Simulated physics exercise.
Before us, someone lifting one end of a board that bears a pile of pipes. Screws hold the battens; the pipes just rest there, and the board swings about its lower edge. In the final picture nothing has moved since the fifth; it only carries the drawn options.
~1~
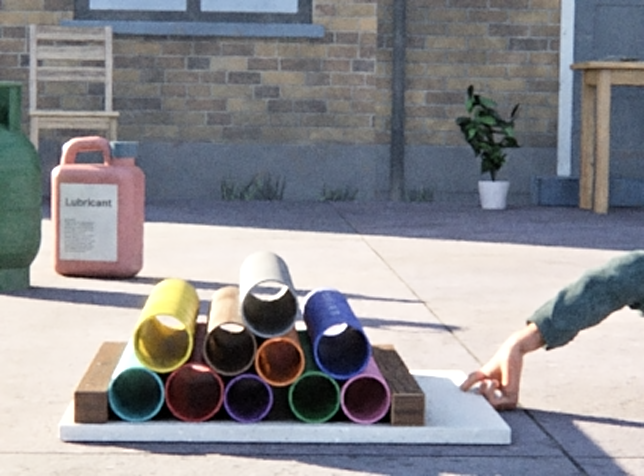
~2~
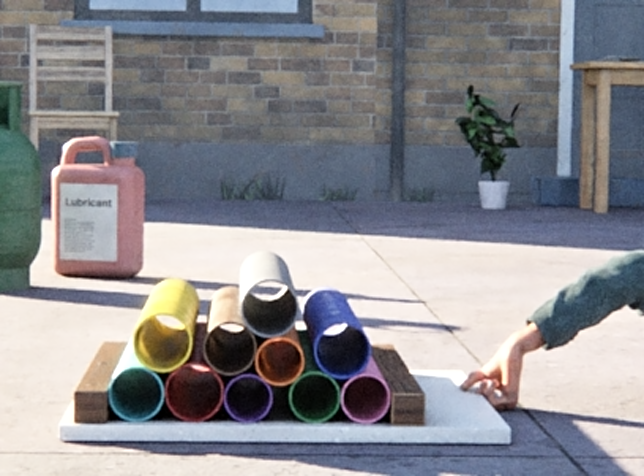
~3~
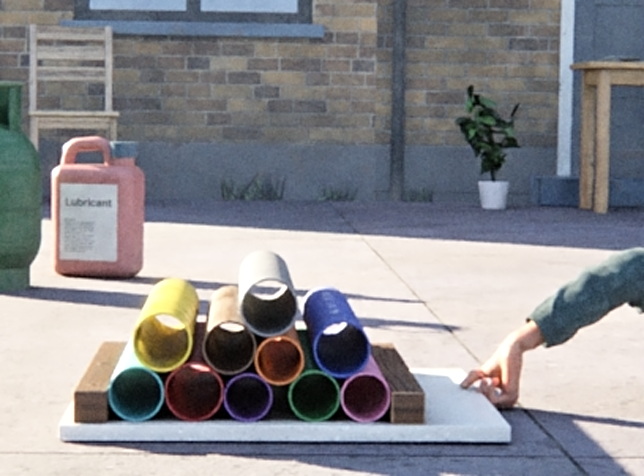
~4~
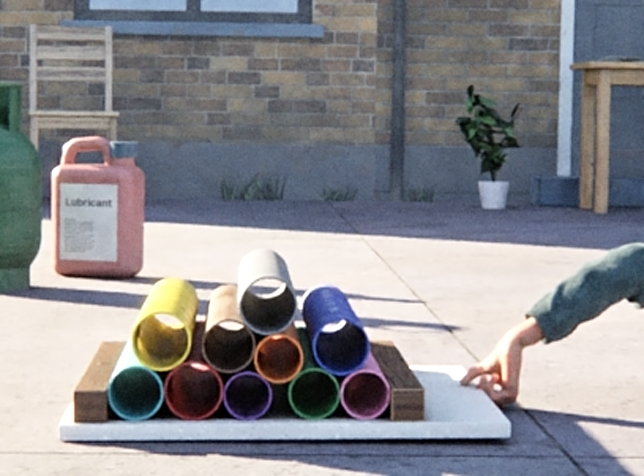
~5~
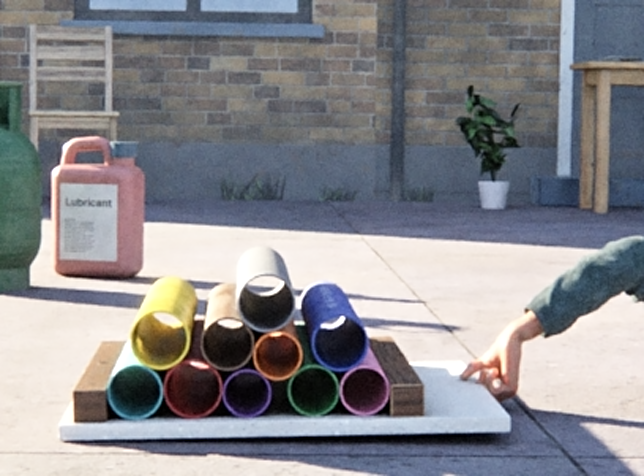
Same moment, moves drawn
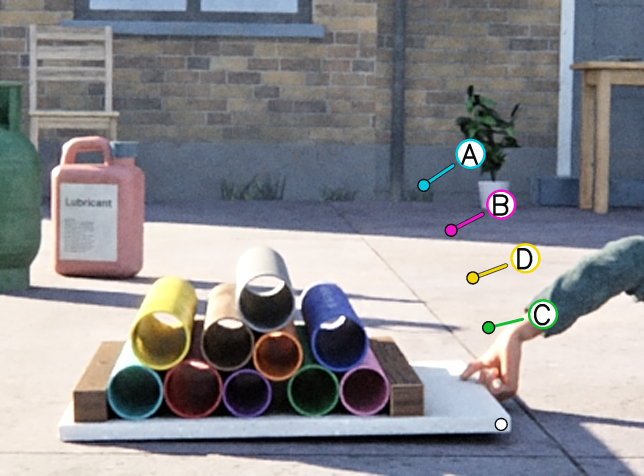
A stack of colorful pipes rests on a white board as a hand slightly lifts its right end.
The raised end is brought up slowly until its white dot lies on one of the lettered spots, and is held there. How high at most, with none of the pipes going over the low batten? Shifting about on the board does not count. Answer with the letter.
Lift it to D and no more.
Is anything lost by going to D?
No.
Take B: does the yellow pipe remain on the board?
No.
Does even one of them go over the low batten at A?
At A: Yes.
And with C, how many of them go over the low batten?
The count is none.
On the marked copy, A at (424, 185); B at (451, 230); C at (488, 328); D at (473, 278); the white dot at (501, 424).
Following D. Soon after the start, board at 15°.
Later, board at 21°.
In the end, board at 21°, none over the low batten.
As for the rest, A five over the low batten; B five over the low batten; C none over the low batten.
